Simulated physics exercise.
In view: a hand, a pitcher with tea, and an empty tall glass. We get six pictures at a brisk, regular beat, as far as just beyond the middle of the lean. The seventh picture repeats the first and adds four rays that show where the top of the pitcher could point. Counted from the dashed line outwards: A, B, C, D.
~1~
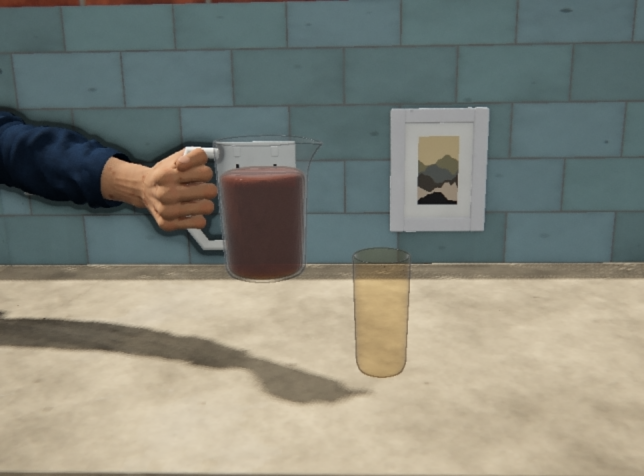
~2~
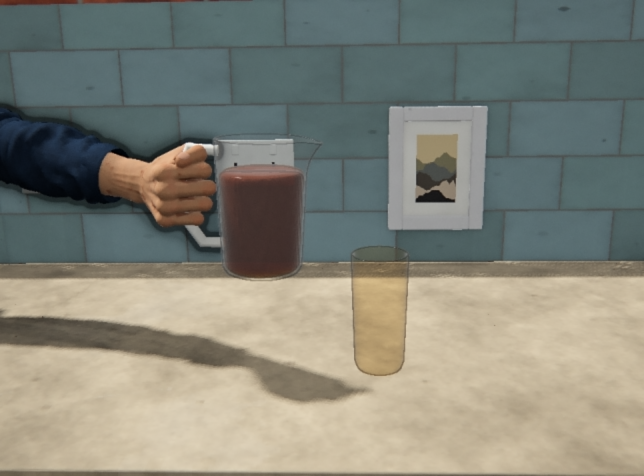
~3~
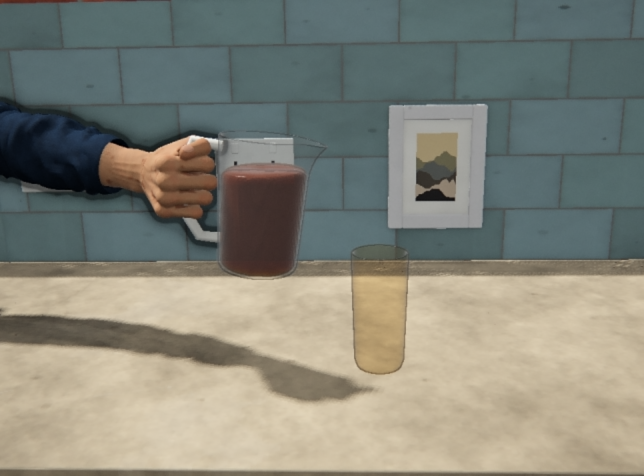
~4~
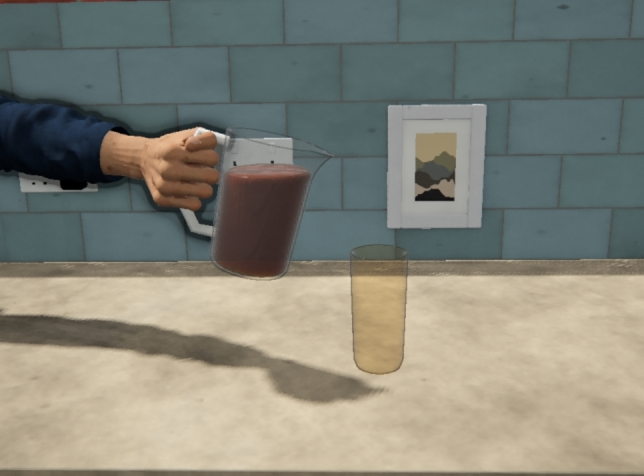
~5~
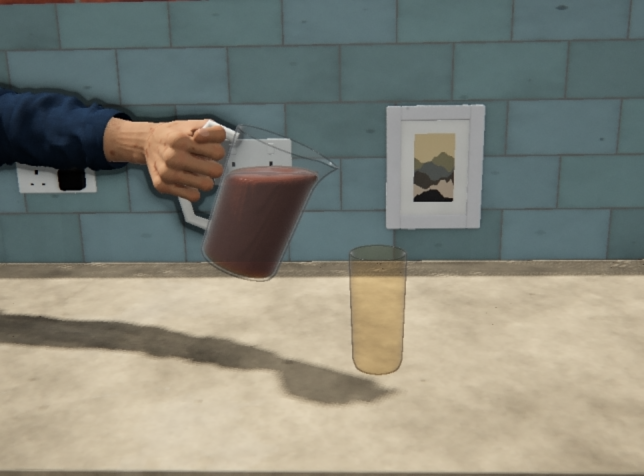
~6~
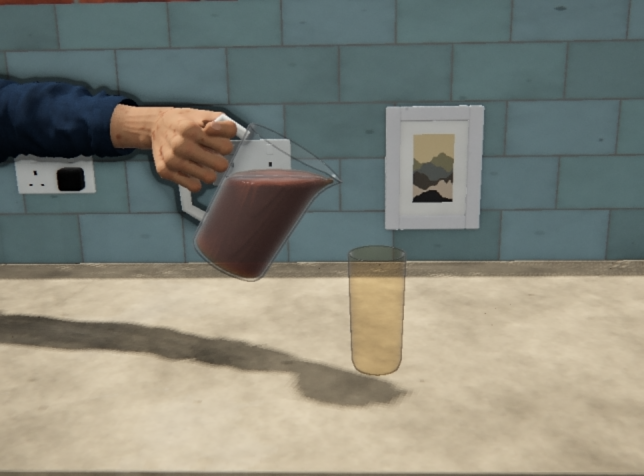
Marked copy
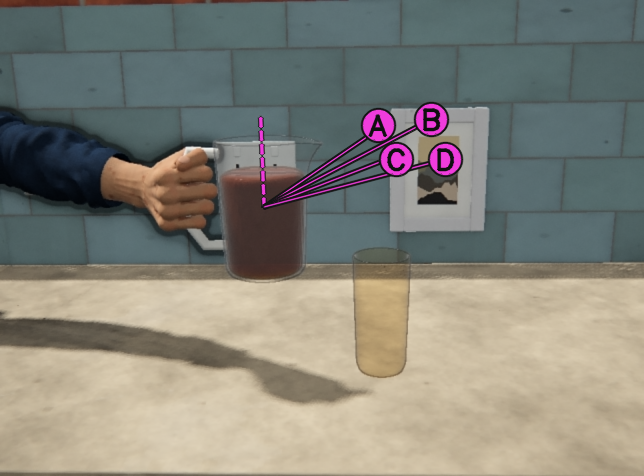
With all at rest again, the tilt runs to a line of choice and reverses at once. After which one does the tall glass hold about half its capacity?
I would pick mark A.
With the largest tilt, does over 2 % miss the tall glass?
Yes.
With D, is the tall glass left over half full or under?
Over half.
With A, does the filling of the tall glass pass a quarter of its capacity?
Yes, clearly.
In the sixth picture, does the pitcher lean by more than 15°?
Yes.
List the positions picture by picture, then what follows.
The first picture shows upright, lip at (321, 143); rim of the tall glass round (382, 255); nothing has left yet.
The second picture shows upright, lip at (321, 143); nothing has left yet.
The third picture shows tipped about 6°, lip at (326, 146); nothing has left yet.
The fourth picture shows tipped about 13°, lip at (332, 155); nothing has left yet.
The fifth picture shows tipped about 22°, lip at (337, 167); nothing has left yet.
The sixth picture shows tipped about 31°, lip at (341, 181); nothing has left yet.
On the marked copy, A at (366, 137); B at (416, 127); C at (378, 162); D at (429, 163).
If A is chosen, the tall glass ends with about 48 % of what it can hold.
If B is chosen, the tall glass ends with about 70 % of what it can hold.
If C is chosen, the tall glass ends with about 94 % of what it can hold.
If D is chosen, the tall glass ends with about 96 % of what it can hold; 14 % of the tea is spilt.
